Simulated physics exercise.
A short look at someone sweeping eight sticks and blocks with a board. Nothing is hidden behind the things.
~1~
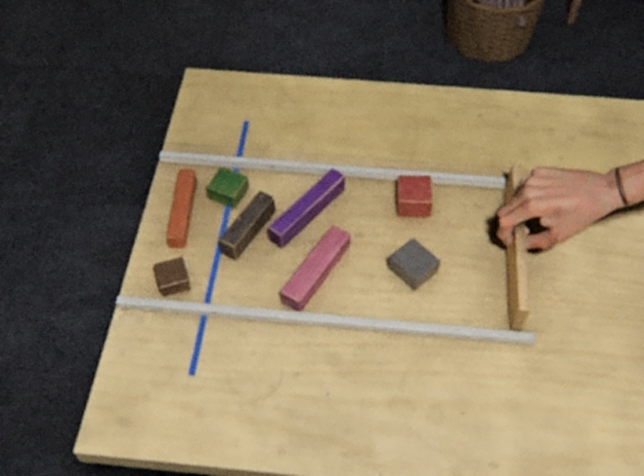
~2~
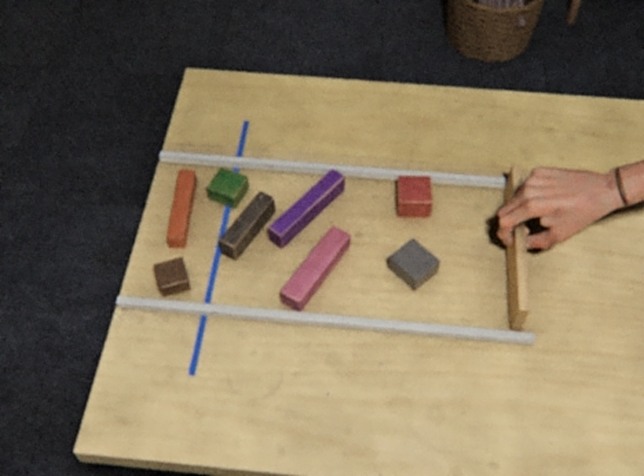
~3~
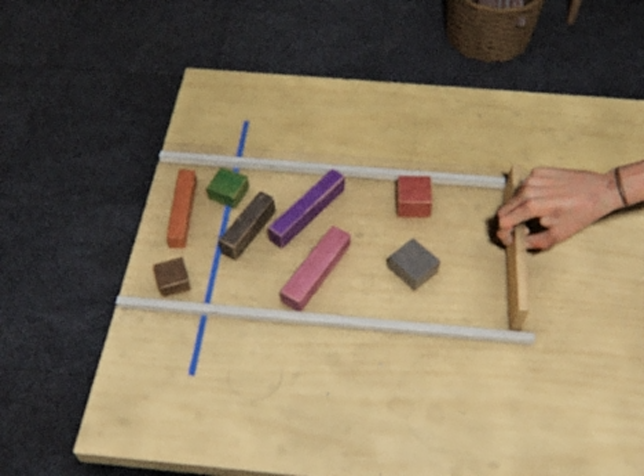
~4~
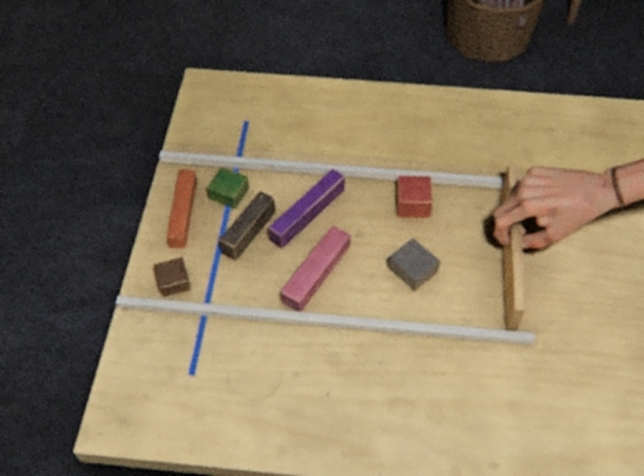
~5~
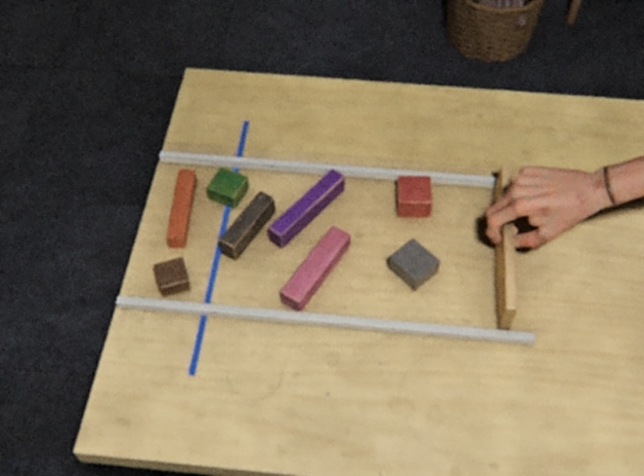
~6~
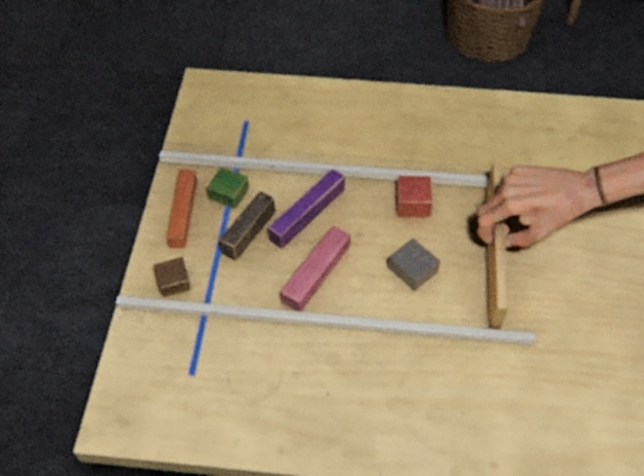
A hand at the right grips an upright wooden board set across two pale rails on a light wood table, seen from above at an angle by a still camera. Between the rails lie orange, brown, green, dark, purple, pink, red and grey sticks and blocks, with blue tape crossing at left. The board stays nearly still, then the hand slides it slightly left, touching none of the motionless pieces.
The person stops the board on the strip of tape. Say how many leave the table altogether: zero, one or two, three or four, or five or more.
In the end the number that fall off is one or two.
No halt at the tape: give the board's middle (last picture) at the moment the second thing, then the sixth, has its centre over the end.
At (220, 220) for the second, at (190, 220) for the sixth.
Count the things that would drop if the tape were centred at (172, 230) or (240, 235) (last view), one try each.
The counts: 6 and 0.
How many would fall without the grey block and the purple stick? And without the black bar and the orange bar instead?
It would be 0 and 0.
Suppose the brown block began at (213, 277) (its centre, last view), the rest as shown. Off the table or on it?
From there it survives.
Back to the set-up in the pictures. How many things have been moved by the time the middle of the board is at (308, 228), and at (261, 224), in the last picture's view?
The counts are 6 and 8.
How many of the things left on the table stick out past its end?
The number is 3.
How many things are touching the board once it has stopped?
That makes 2.
Early on, none off yet; orange bar at rest near (182, 208); brown block at rest near (173, 277); green block at rest near (228, 188).
Finally, the number that fall off is one or two; lost, orange bar.
